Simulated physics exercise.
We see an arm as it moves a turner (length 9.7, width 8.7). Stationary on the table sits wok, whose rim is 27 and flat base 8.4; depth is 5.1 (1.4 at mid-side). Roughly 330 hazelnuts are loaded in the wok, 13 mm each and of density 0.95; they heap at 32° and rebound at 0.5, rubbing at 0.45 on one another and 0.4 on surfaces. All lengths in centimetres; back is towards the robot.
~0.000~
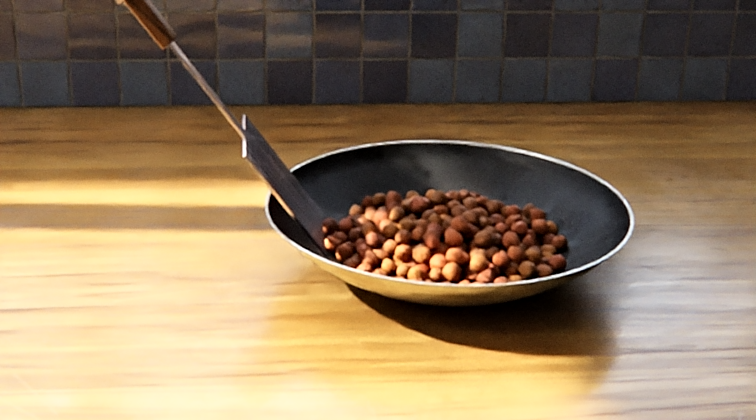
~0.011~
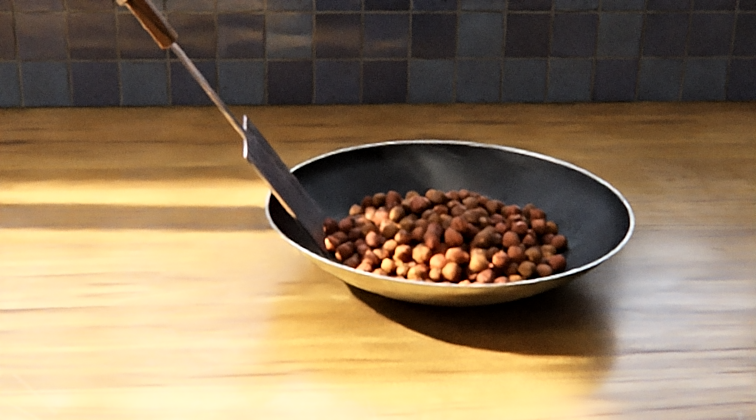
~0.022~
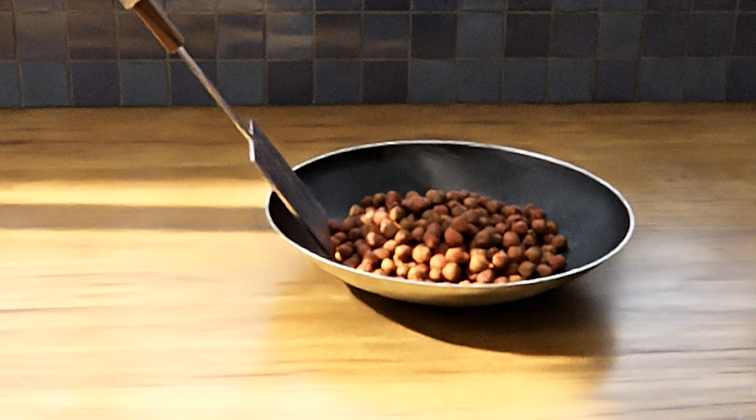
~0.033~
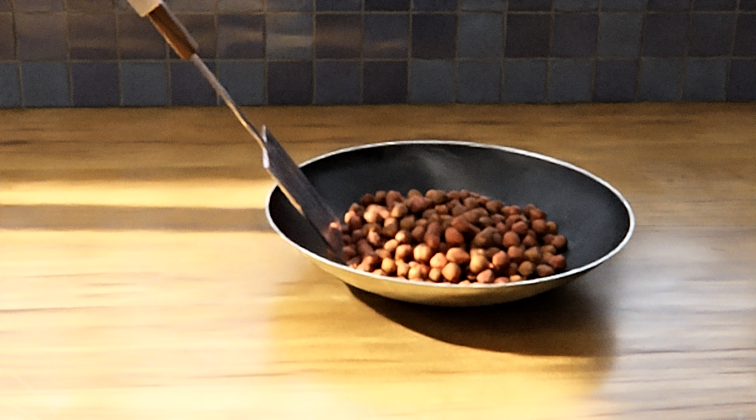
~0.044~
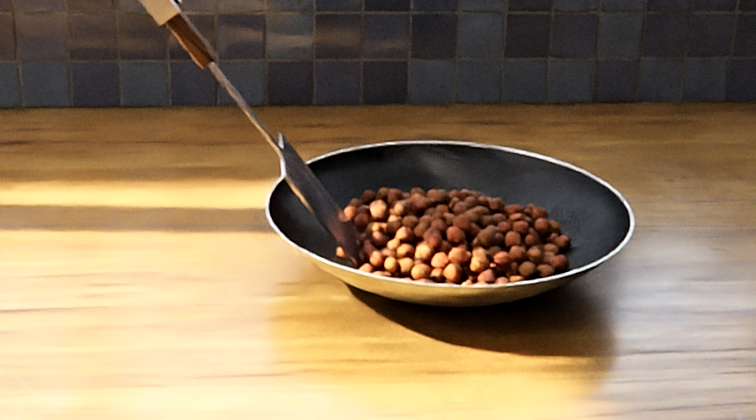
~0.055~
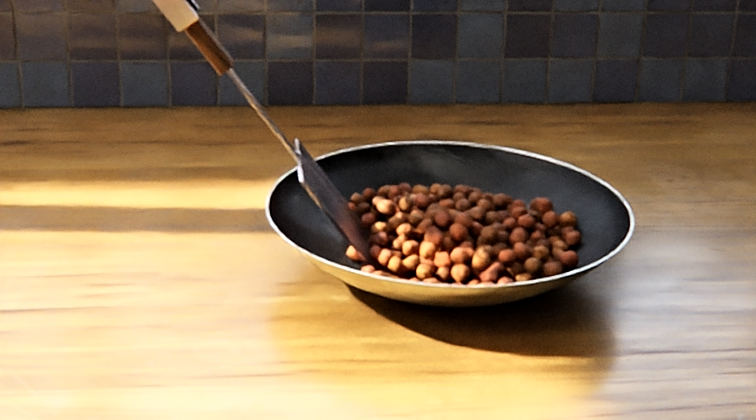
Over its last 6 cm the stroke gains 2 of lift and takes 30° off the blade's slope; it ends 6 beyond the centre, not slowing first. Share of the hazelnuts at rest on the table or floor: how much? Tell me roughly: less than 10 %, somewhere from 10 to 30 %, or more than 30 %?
Somewhere from 10 to 30 %.
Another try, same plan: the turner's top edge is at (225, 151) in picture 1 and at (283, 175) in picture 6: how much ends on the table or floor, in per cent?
I'd put it at roughly 30 per cent.
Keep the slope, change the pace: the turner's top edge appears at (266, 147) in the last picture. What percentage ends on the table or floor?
Near 0 in a hundred.
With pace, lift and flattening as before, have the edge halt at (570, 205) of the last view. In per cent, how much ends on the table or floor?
Roughly 55 per cent.
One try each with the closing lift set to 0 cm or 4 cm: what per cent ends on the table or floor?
You'd get some 25 per cent with the first setting and some 25 per cent with the second.
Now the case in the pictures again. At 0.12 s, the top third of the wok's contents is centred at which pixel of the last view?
Near pixel (525, 203).
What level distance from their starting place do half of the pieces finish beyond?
About 8 centimetres.
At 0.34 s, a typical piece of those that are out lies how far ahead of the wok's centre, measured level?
Some 18 centimetres ahead.
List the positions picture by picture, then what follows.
The first picture shows turner top edge at (244, 134), sloping 54°; upper third of the load around (452, 230), from x 330 to 560, top at y 200; 326 in the wok.
The second picture shows turner top edge at (245, 135), sloping 54°; upper third of the load around (452, 231), from x 330 to 560, top at y 200.
The third picture shows turner top edge at (251, 139), sloping 54°; upper third of the load around (452, 231), from x 335 to 560, top at y 200.
The fourth picture shows turner top edge at (265, 146), sloping 54°; upper third of the load around (453, 231), from x 340 to 560, top at y 200.
The fifth picture shows turner top edge at (282, 153), sloping 54°; upper third of the load around (451, 228), from x 345 to 565, top at y 195.
The sixth picture shows turner top edge at (298, 159), sloping 54°; upper third of the load around (459, 222), from x 350 to 575, top at y 190; 326 in the wok.
After 0.09 s, sloping 54°, highest piece 6 above the table; 326 in the wok.
After 0.12 s, sloping 44°, highest piece 8 above the table; 319 in the wok, 7 on the blade or in flight.
After 0.34 s, sloping 24°, highest piece 8 above the table; 257 in the wok, 60 on the table or floor, 9 on the blade or in flight.
After 1.39 s, sloping 24°, highest piece 6 above the table; 255 in the wok, 71 on the table or floor.
At rest, 255 in the wok, 71 on the table or floor. That is 22 % on the table or floor.
